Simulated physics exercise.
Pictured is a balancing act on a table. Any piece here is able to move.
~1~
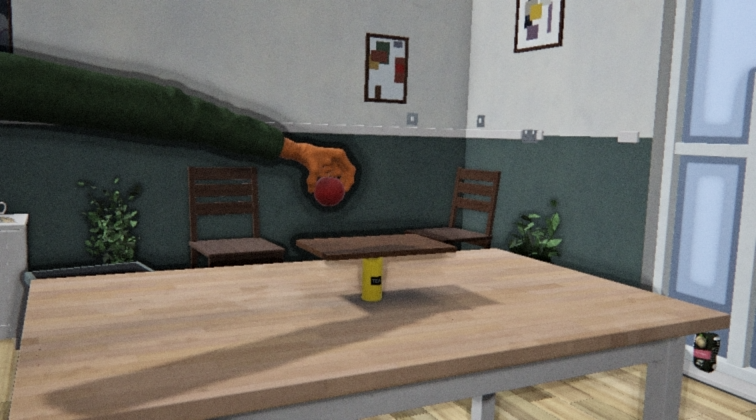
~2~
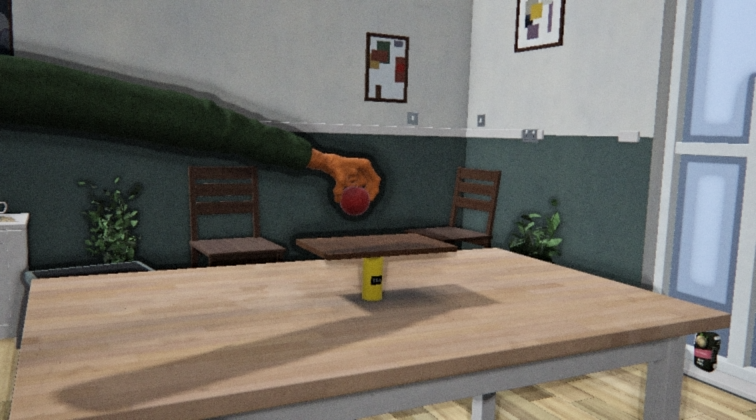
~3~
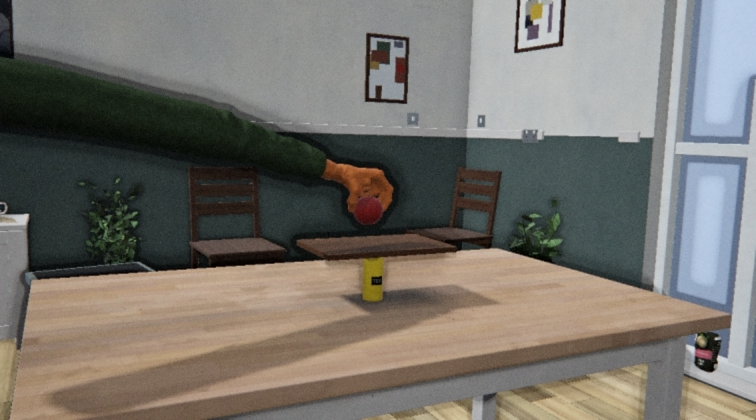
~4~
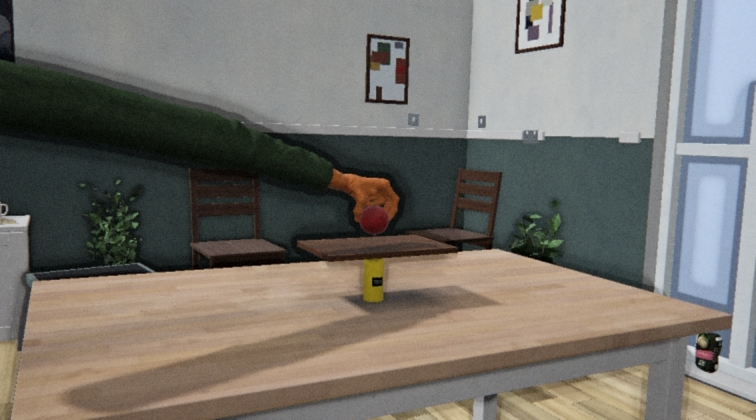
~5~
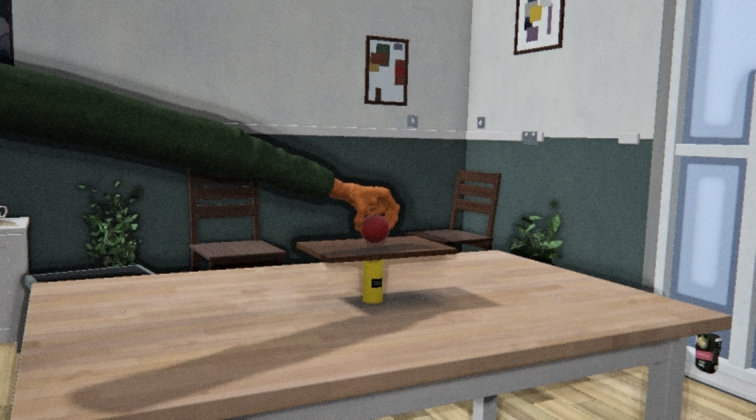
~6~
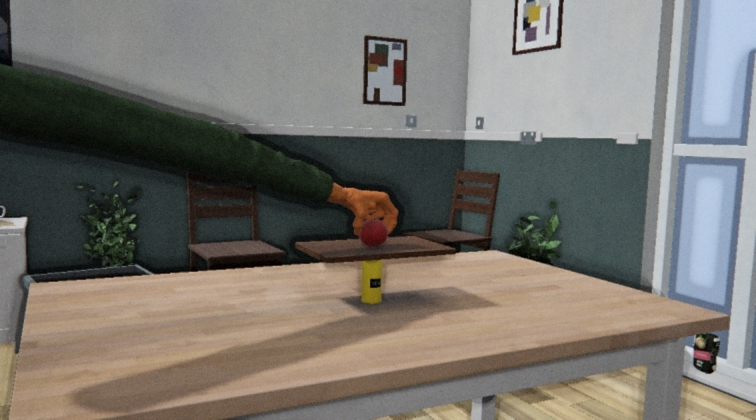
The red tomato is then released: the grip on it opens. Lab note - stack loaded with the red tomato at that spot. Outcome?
The stack is left undisturbed.
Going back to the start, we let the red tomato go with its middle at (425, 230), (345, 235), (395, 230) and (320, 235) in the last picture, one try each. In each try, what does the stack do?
So it tips over first, stays steady next, stays steady after that, and tips over last.
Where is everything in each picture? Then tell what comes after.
The first frame shows coming down; red tomato (329, 191); brown board (376, 246).
The second frame shows coming down; red tomato (355, 200); brown board (376, 246).
The third frame shows coming down; red tomato (368, 210); brown board (376, 246).
The fourth frame shows coming down; red tomato (374, 220); brown board (377, 247).
The fifth frame shows coming down; red tomato (375, 229); brown board (376, 248).
The sixth frame shows set down, still held; red tomato (374, 233); brown board (375, 248).
Then, 0.20 s past the last view, nothing moves.
Then, 0.70 s past the last view, red tomato resting near (374, 233).
Finally, all 3 still in place. Final places as the last picture's camera would see them, red tomato near (374, 233). The stack holds.
